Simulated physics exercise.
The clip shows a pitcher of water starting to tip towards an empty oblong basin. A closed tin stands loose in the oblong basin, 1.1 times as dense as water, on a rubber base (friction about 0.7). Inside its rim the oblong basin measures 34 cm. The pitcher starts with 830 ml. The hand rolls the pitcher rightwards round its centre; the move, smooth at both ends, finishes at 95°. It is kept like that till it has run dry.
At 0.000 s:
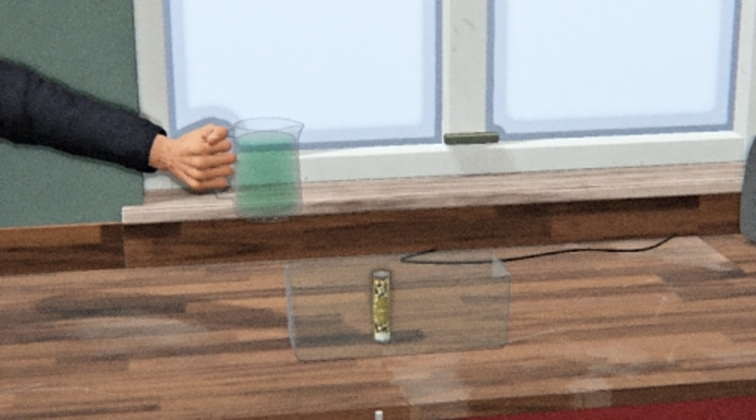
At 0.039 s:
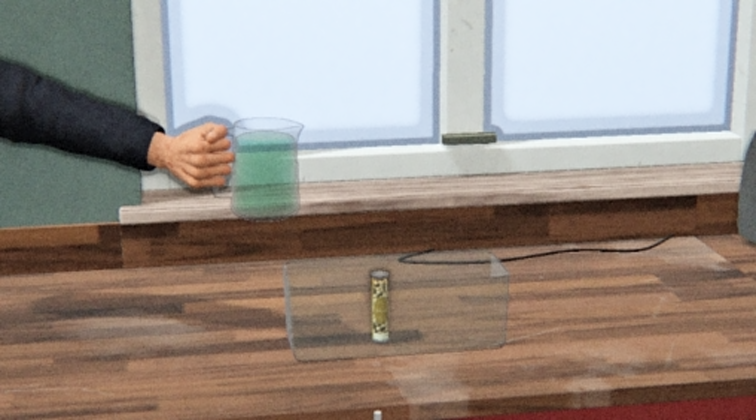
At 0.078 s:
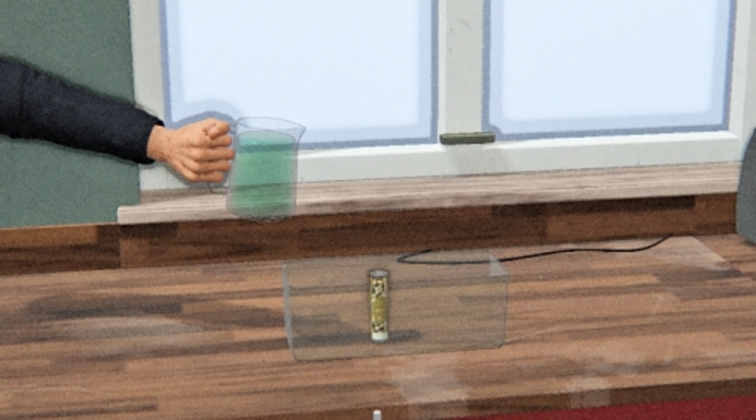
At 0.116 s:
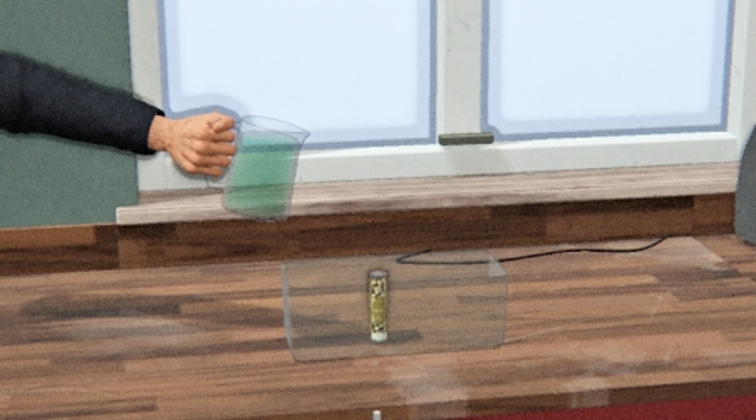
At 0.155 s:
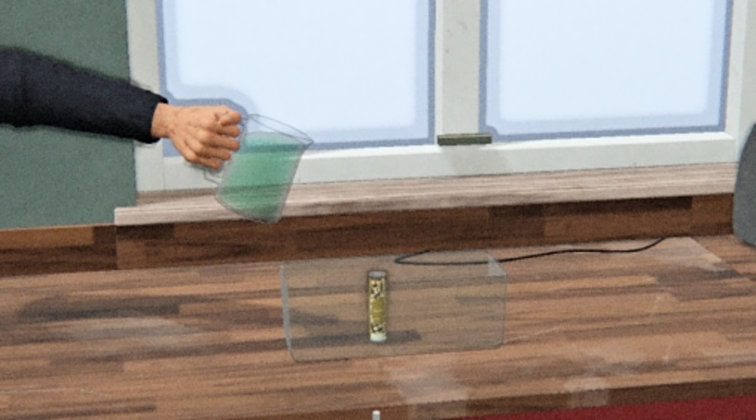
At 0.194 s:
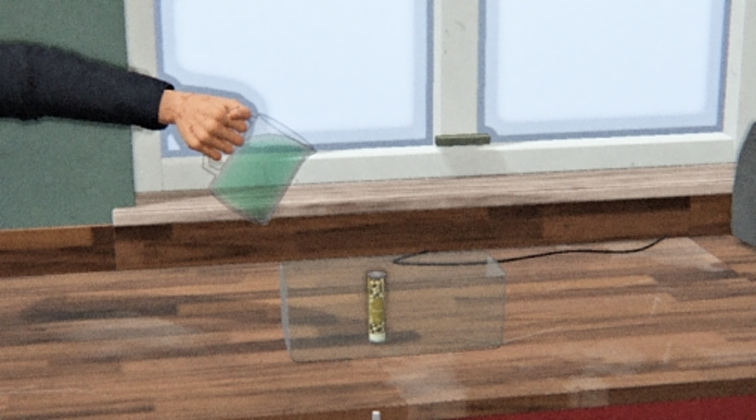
On a wooden worktop by a window, a hand tilts a pitcher of green water rightwards near a clear basin holding a tin.
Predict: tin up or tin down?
It topples.
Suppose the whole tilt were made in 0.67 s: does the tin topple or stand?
The tin falls.
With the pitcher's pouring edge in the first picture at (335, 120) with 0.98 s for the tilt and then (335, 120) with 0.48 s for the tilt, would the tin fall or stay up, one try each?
First it remains upright; then it keeps standing.
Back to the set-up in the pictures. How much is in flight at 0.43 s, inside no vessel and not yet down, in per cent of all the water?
Some 24 per cent.
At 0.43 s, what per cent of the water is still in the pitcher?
About 72 per cent.
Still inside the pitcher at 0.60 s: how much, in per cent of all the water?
Near 40 in a hundred.
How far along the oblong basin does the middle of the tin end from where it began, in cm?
About 13.5 cm.
Then, 0.43 s in, the tilt is 92° and 72 per cent is still to pour; the tin stands where it began.
Then, 0.60 s in, the tilt is 95° and 40 per cent is still to pour; the tin leans 32°.
Then, 0.78 s in, the tilt is 95° and 20 per cent is still to pour; the tin lies on its side.
Then, 0.98 s in, the tilt is 95° and 12 per cent is still to pour; the tin lies on its side.
Finally, the tin lies on its side.
